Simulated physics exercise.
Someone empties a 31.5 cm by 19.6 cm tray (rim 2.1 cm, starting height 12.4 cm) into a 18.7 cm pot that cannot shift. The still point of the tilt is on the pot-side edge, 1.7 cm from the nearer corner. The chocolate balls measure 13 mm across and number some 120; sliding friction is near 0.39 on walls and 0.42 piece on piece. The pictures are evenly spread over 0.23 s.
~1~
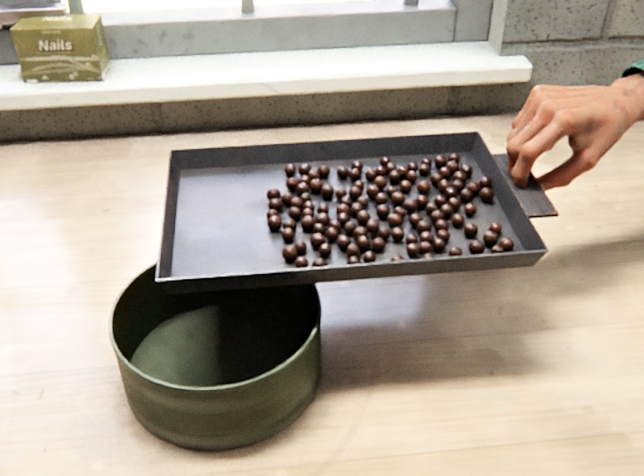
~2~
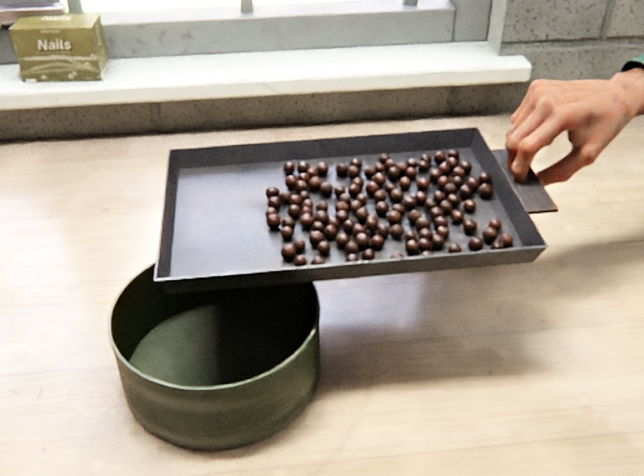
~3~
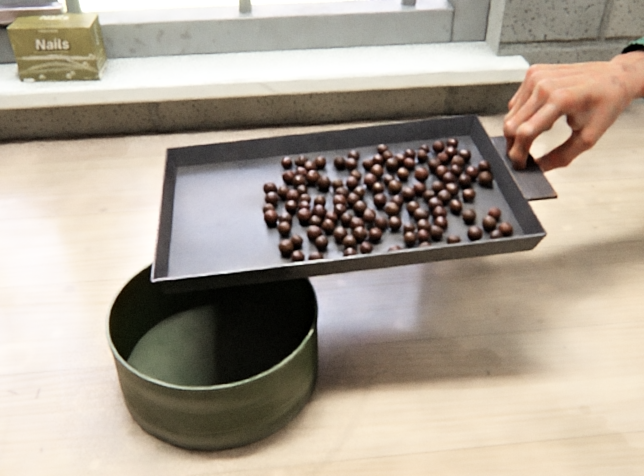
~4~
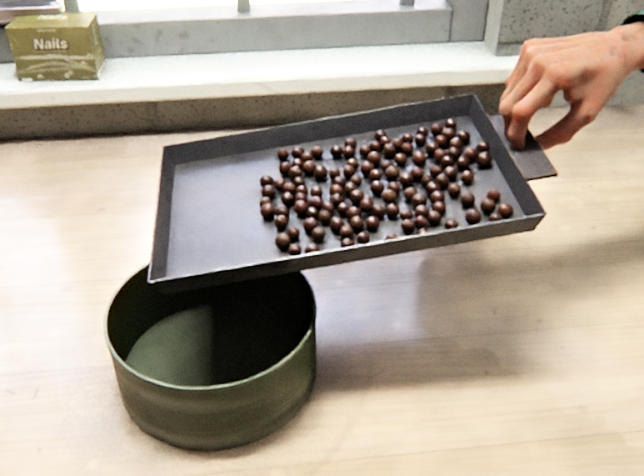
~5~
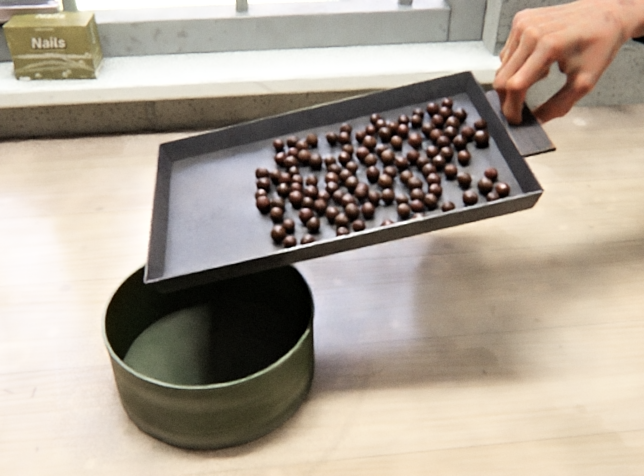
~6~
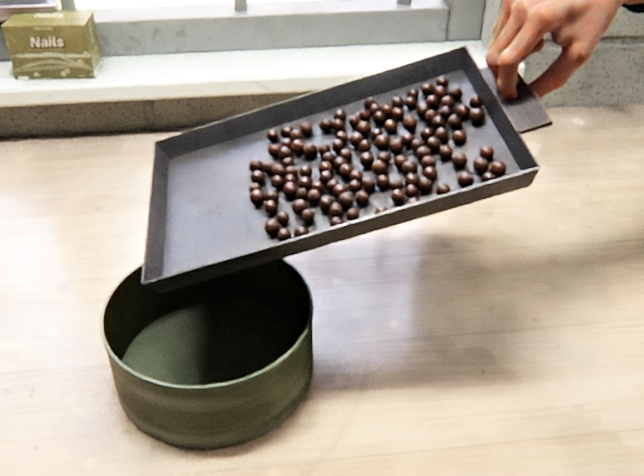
A hand raises the right end of a dark tray holding small brown balls.
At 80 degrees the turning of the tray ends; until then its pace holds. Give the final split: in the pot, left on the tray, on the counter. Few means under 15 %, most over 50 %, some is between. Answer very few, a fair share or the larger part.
Pot: A fair share, tray: Very few, counter: The larger part.
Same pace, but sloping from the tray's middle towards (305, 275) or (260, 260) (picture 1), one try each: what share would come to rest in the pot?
About 75 and 45 per cent.
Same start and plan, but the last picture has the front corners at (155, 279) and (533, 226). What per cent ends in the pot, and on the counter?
Pot 75, counter 25.
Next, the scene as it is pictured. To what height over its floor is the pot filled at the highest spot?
Roughly 1.5 cm.
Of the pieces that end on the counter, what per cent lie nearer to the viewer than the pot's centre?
Some 40 per cent.
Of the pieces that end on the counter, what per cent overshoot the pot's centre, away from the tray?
About 100 per cent.
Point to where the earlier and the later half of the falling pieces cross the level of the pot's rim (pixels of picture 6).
First near (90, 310), later near (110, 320).
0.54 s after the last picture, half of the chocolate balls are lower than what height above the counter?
Roughly 14 cm.
Then, 0.32 s after the last picture, tilt 47 degrees; the tray holds 100 %, the pot 0 %.
Then, 0.54 s after the last picture, tilt 68 degrees; the tray holds 55 %, the pot 5 %.
Then, 0.87 s after the last picture, tilt 80 degrees; the tray holds 10 %, the pot 20 %.
In the end, pot 35 %, tray 0 %, counter 65 %.
